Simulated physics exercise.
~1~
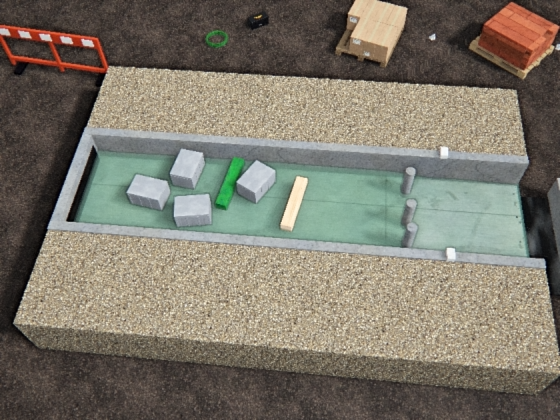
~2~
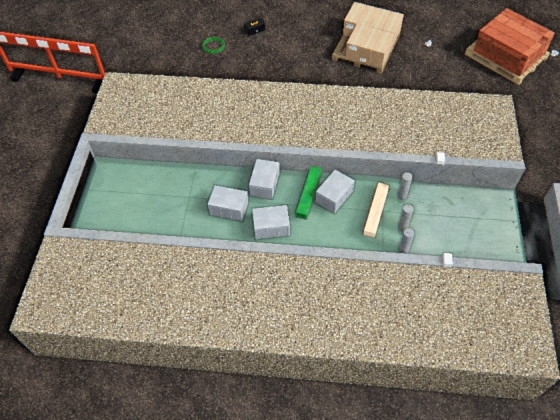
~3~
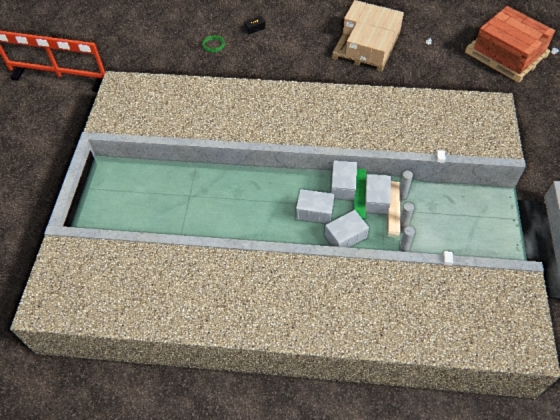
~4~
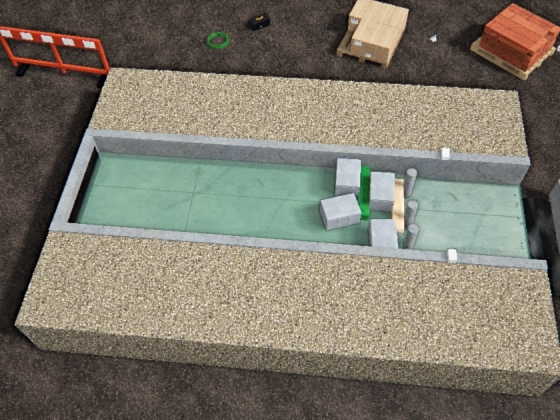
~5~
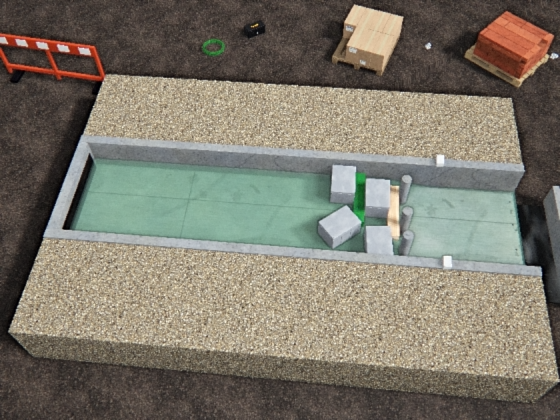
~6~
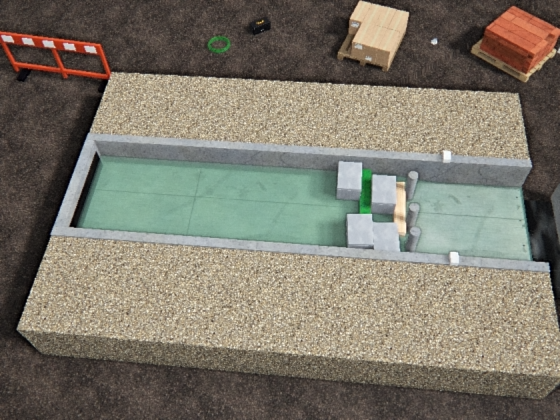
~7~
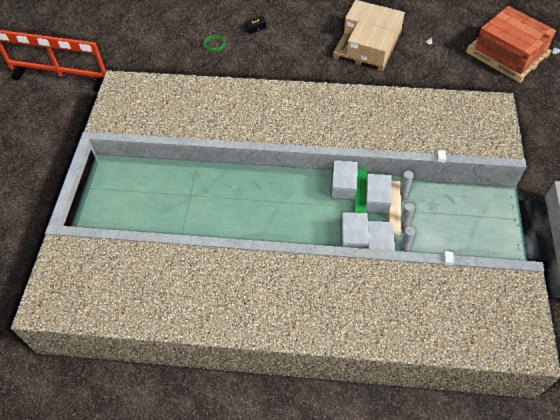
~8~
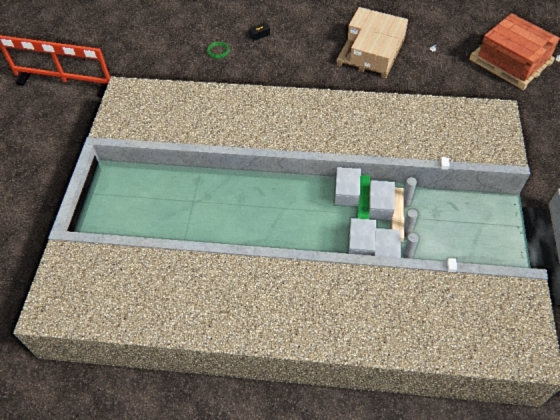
In a shallow, water-filled channel between gravel banks, four grey blocks, a green beam and a pale wooden beam drifted right until they bunched against a row of posts, where the last blocks shuffled into place and everything stayed stuck before the white markers.
